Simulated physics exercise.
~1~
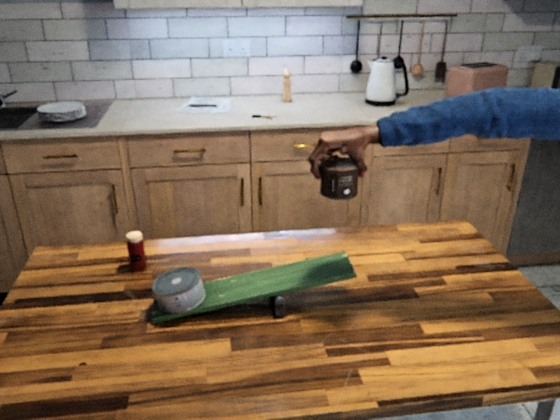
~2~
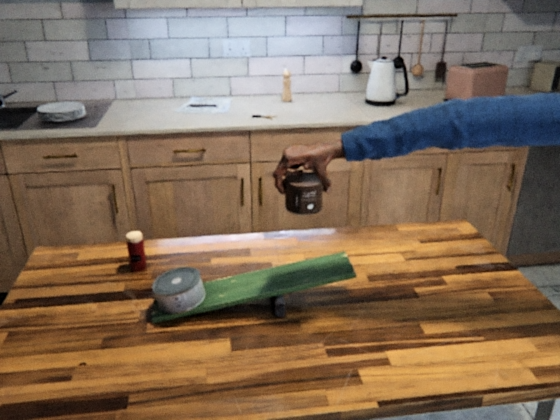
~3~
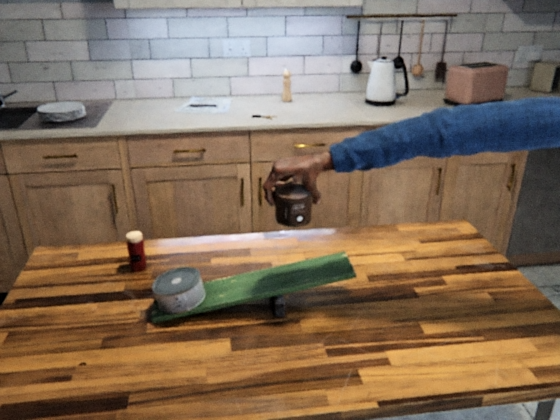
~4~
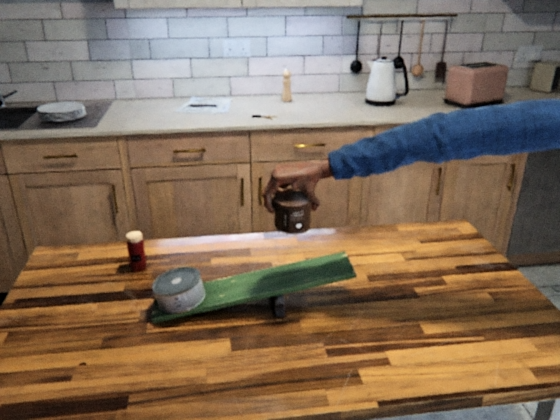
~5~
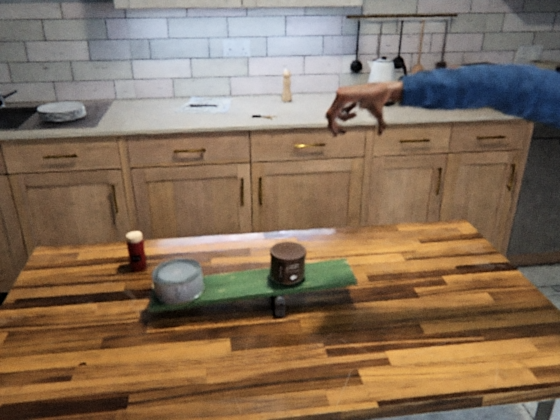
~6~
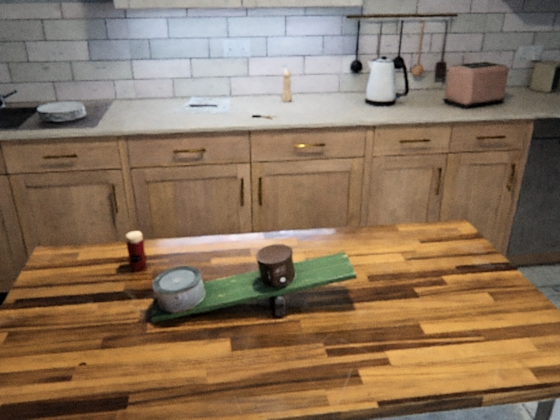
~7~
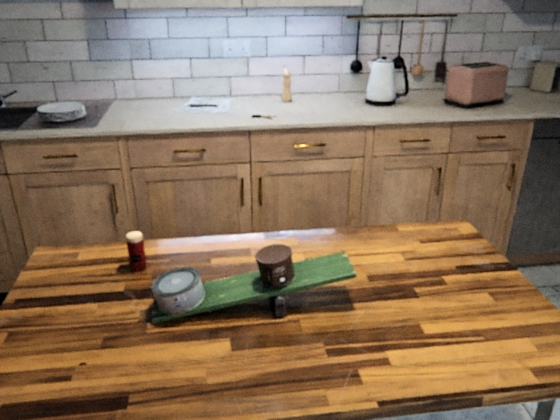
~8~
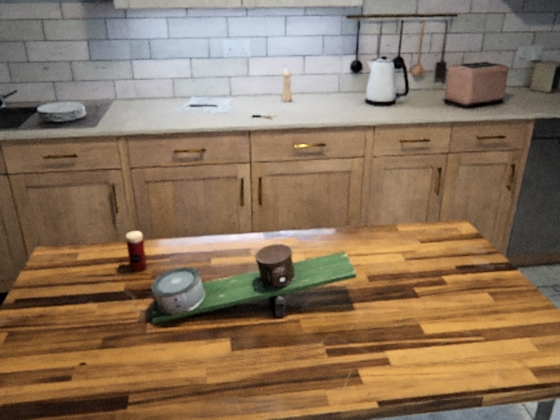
A hand sets a brown tub on a green plank, which briefly levels before settling back down toward the white tub's end.
